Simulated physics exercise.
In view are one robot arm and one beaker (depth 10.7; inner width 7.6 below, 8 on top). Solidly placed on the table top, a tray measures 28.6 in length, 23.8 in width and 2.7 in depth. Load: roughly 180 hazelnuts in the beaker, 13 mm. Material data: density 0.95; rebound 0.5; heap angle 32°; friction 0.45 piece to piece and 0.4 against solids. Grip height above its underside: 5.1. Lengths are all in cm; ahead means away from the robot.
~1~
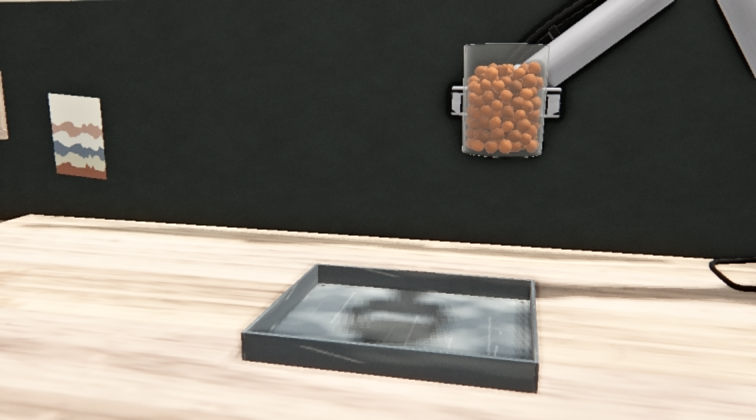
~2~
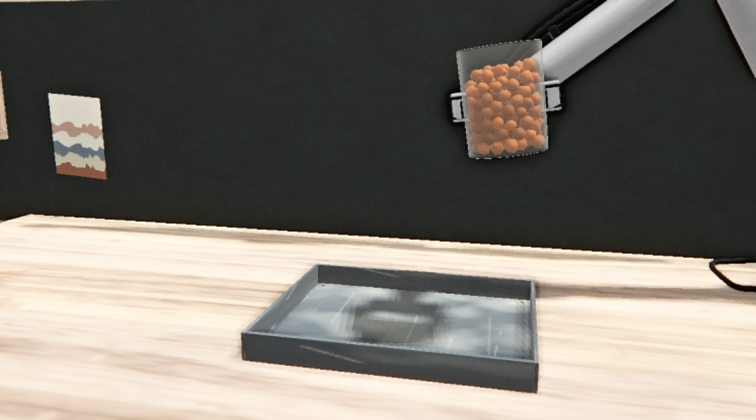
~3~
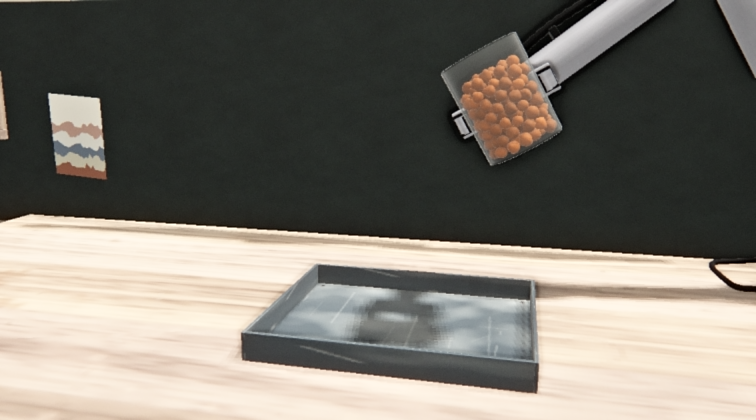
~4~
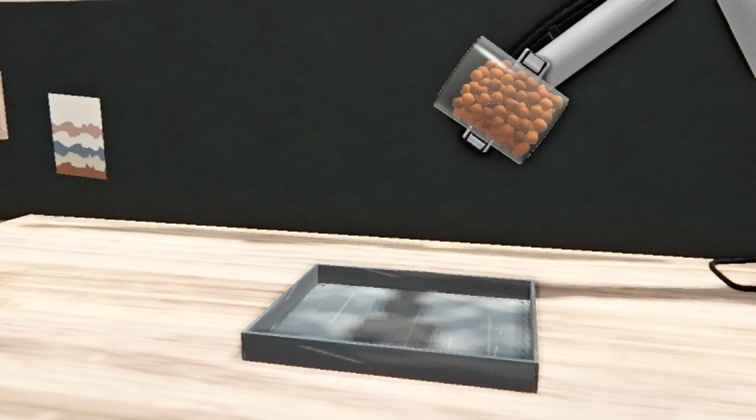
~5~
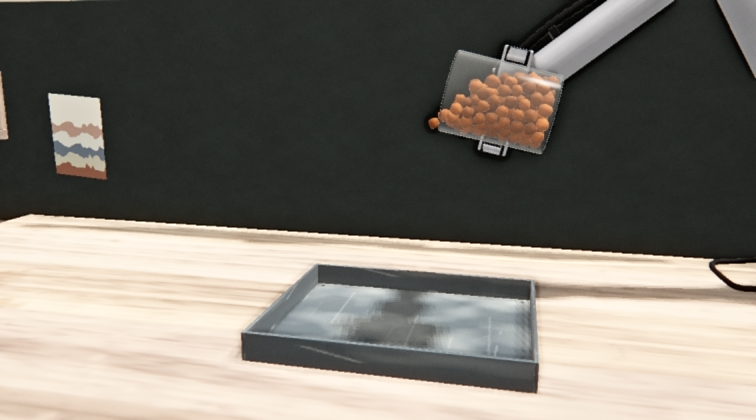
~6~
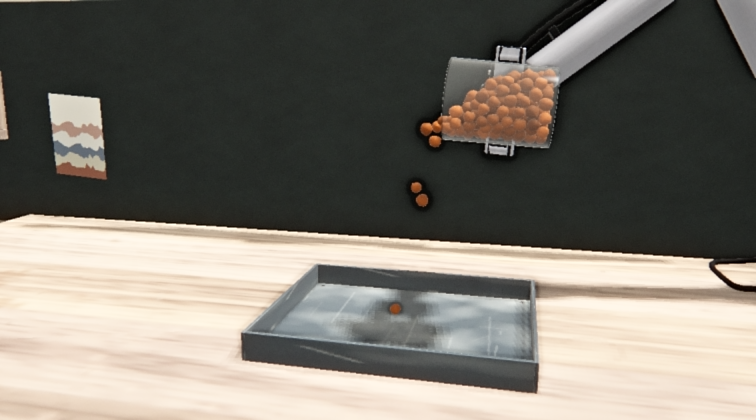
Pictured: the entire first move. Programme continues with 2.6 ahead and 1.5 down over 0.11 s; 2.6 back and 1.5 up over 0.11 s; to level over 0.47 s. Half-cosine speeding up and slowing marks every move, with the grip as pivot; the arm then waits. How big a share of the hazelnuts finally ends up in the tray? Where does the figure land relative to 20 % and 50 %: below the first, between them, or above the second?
It lands between 20 and 50 %.
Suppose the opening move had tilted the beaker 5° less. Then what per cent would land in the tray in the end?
About 20 %.
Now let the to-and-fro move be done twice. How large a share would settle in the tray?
Roughly 40 in a hundred.
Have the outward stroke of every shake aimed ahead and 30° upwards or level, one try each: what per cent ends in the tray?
Near 40 and 35 percent respectively.
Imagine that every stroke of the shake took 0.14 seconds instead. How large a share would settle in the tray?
Around 20 percent.
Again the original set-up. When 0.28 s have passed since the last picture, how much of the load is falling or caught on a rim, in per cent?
My guess is some 15 in a hundred.
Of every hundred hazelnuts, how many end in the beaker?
Around 75 in a hundred.
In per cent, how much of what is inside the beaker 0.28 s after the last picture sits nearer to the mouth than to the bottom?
I'd say close to 45 per cent.
Then, 0.28 s later, tilted 83° forward, highest piece 27 above the table; 145 in the beaker, 9 in the tray, 28 in flight or on a rim.
Then, 0.55 s later, tilted 17° forward, highest piece 31 above the table; 135 in the beaker, 46 in the tray, 1 in flight or on a rim.
Then, 0.89 s later, level, highest piece 29 above the table; 134 in the beaker, 47 in the tray, 1 in flight or on a rim.
Then, 1.94 s later, level, highest piece 29 above the table; 134 in the beaker, 47 in the tray, 1 on the table or floor.
At rest, 134 in the beaker, 47 in the tray, 1 on the table or floor. That is 26 % in the tray.
